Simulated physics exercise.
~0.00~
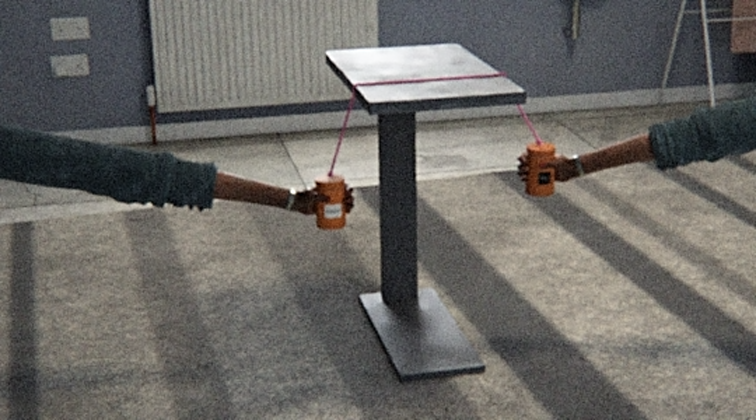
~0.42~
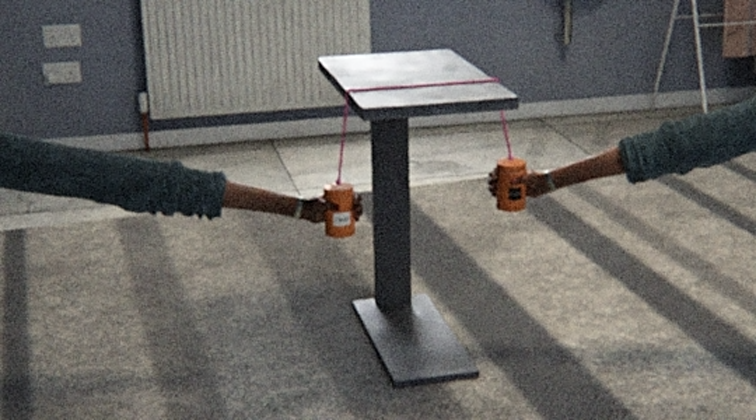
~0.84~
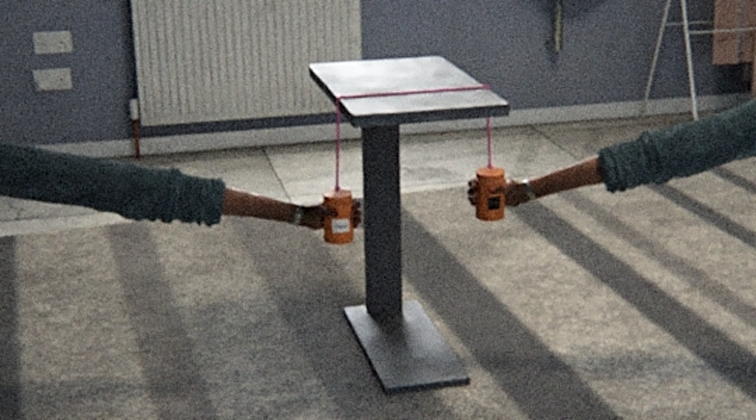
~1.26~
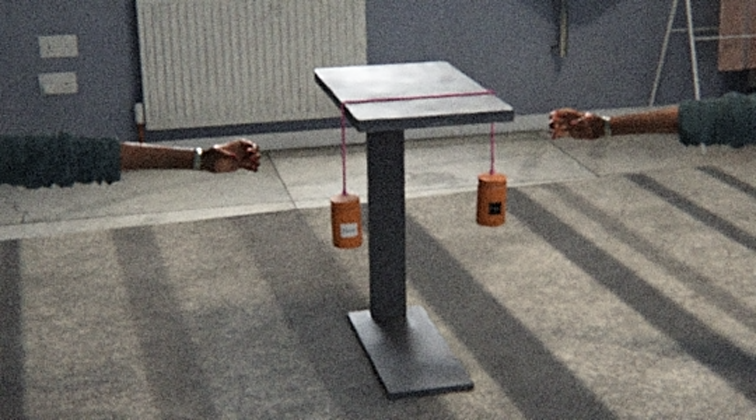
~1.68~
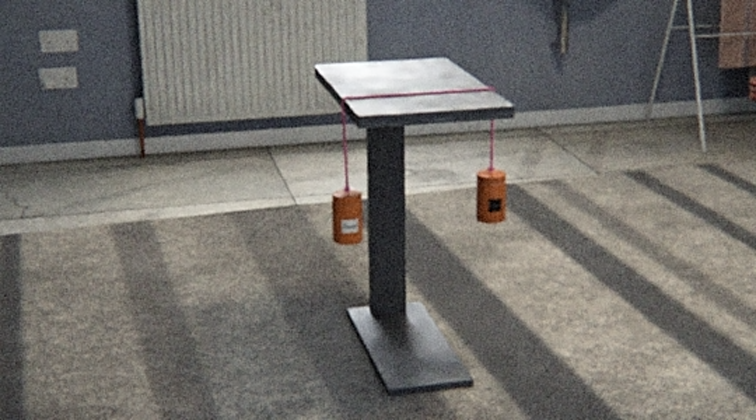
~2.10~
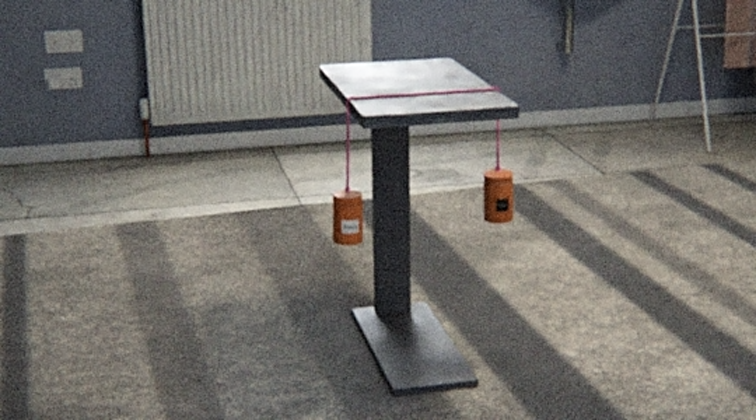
Two orange jars hang from a thin pinkish-red cord laid across the top of a dark pedestal table, one on each side. The table stands on a grey carpet striped with long shadows, seen from slightly above, with a white radiator and a blue-grey wall behind. Two hands in dark green sleeves reach in from left and right, holding the jars and bringing them in closer beneath the table's edges. The hands then let go and draw back out of view. Both jars stay hanging upright, neither side dropping, and the cord remains balanced across the top.
